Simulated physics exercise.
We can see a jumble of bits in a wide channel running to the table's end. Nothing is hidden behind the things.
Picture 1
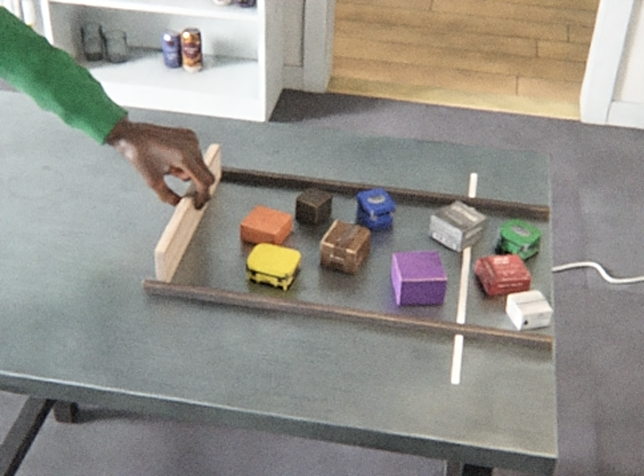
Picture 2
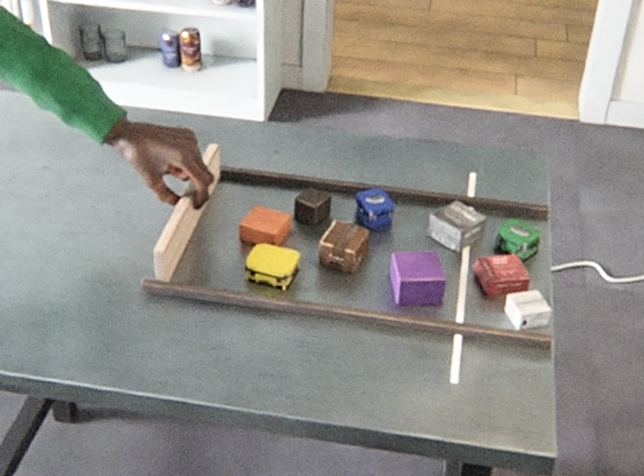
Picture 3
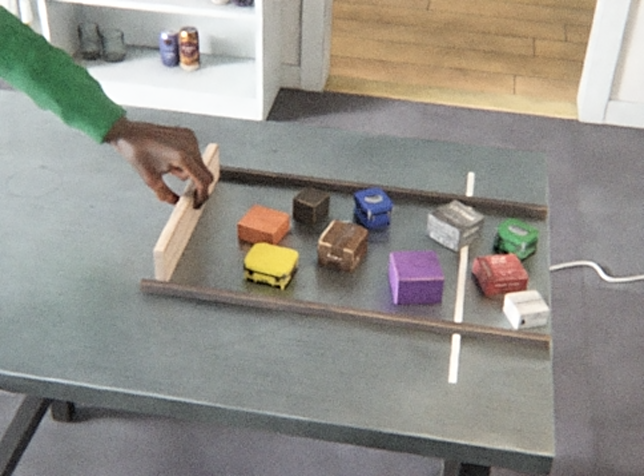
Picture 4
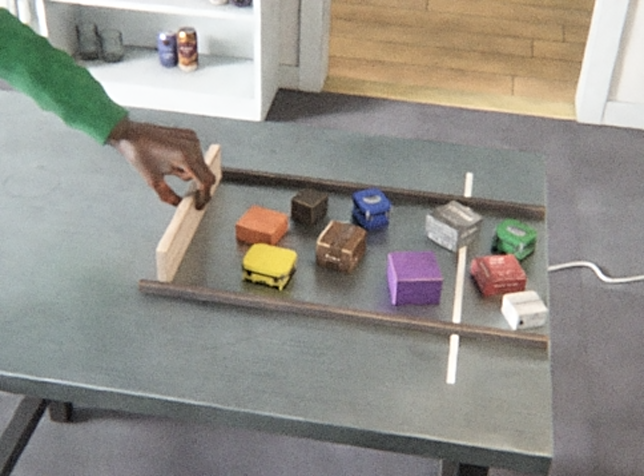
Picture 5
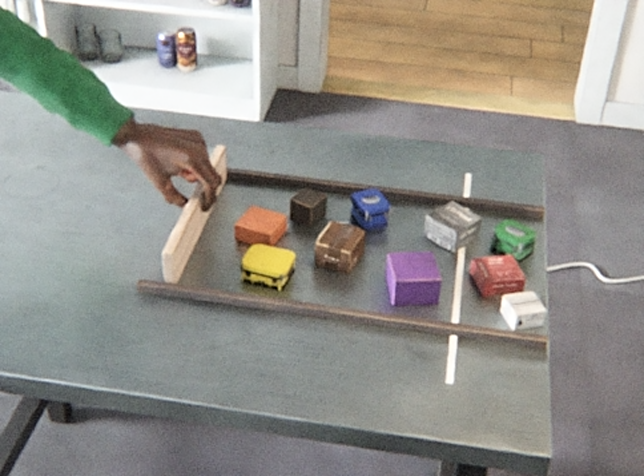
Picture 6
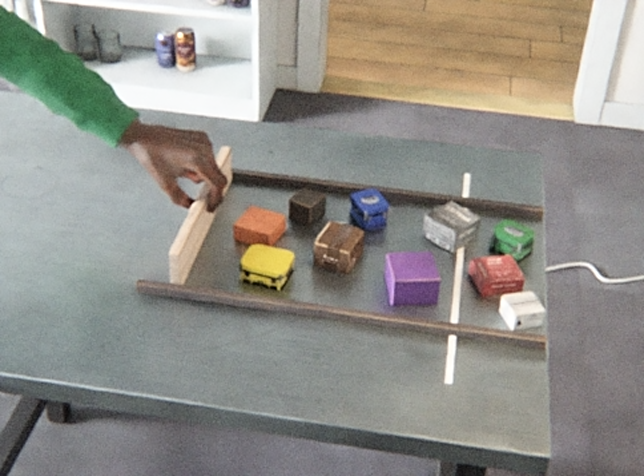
A hand in a green sleeve holding a wooden board still, then sliding it slightly right behind small coloured boxes between rails.
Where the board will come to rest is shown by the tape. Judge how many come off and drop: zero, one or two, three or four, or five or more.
Count off: Three, maybe four.
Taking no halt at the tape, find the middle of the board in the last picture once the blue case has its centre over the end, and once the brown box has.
First near (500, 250), second near (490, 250).
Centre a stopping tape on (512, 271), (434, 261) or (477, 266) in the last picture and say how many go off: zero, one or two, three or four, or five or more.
Lab note - count per position: 5 or more; no fall at all; three to four.
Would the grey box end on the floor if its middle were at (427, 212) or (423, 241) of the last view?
Spot by spot, it stays put and then it stays put.
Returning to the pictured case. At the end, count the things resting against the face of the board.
I count 3 of them.
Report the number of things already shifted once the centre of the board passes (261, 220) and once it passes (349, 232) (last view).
It comes to 2 for the first spot, 6 for the other.
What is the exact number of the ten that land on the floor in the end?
In all, 3 of them.
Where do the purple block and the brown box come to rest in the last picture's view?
The purple block settles near (529, 302); as for the brown box, near (513, 268).
Soon after, none off yet; white box at rest near (522, 311); green case at rest near (513, 241); red box at rest near (497, 275).
In the end, the number that fall off is three or four; gone, red box, green case and white box.
